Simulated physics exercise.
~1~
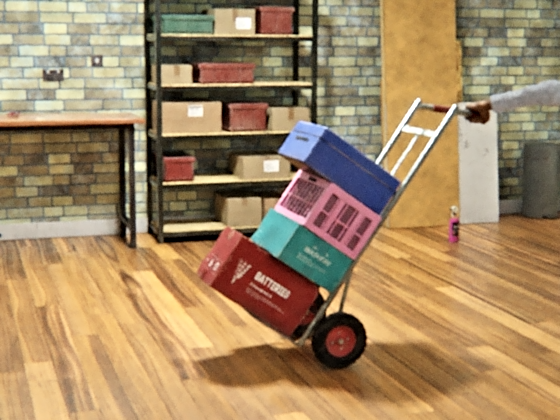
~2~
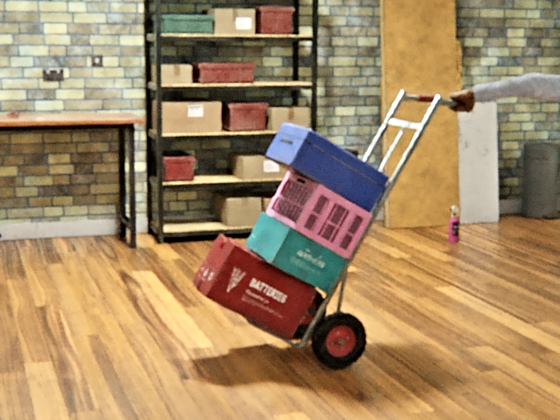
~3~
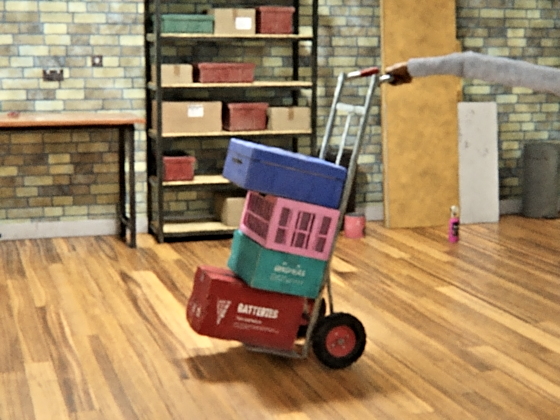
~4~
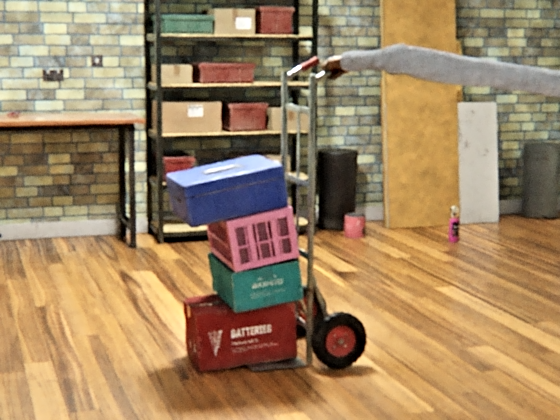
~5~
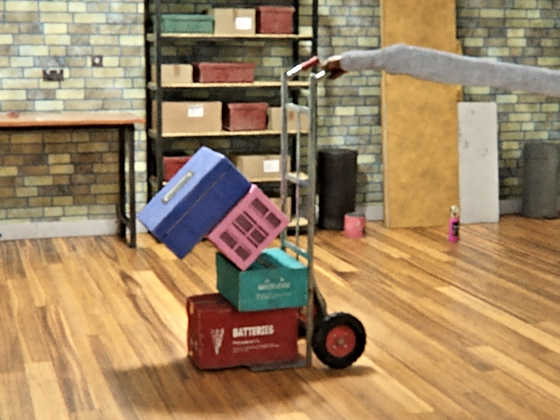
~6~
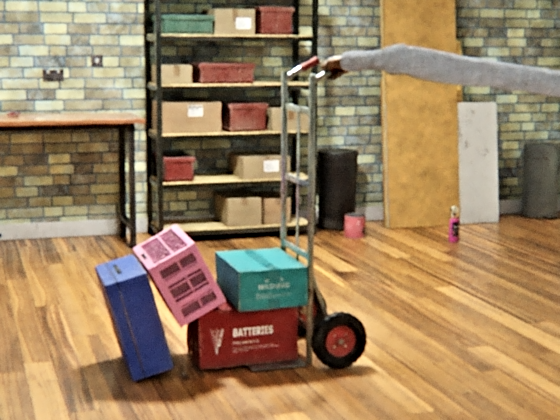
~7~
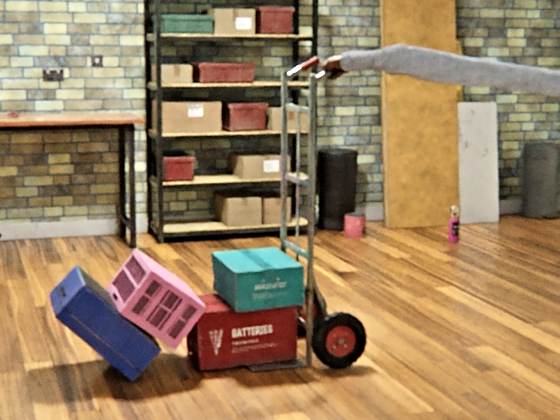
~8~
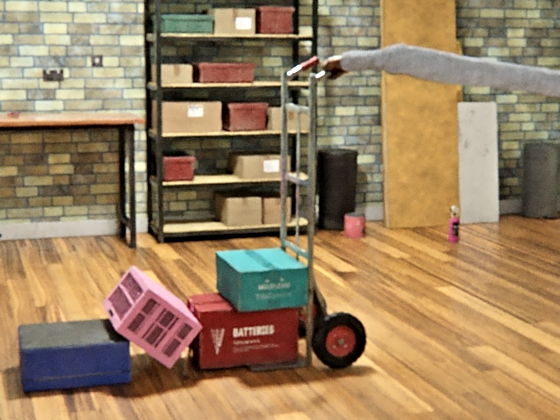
At first, a hand at the right holds a tilted hand truck stacked with a red box, a turquoise box, a pink crate and a blue toolbox on top. The arm swings the truck upright, and the load turns with it until the red box comes down near the floor. As the truck stops, the blue toolbox and pink crate tip over to the left. Both tumble off the stack toward the wooden floor. The toolbox ends flat on the floor with the crate leaning beside it, while the turquoise box stays on the red one against the upright truck, still held.
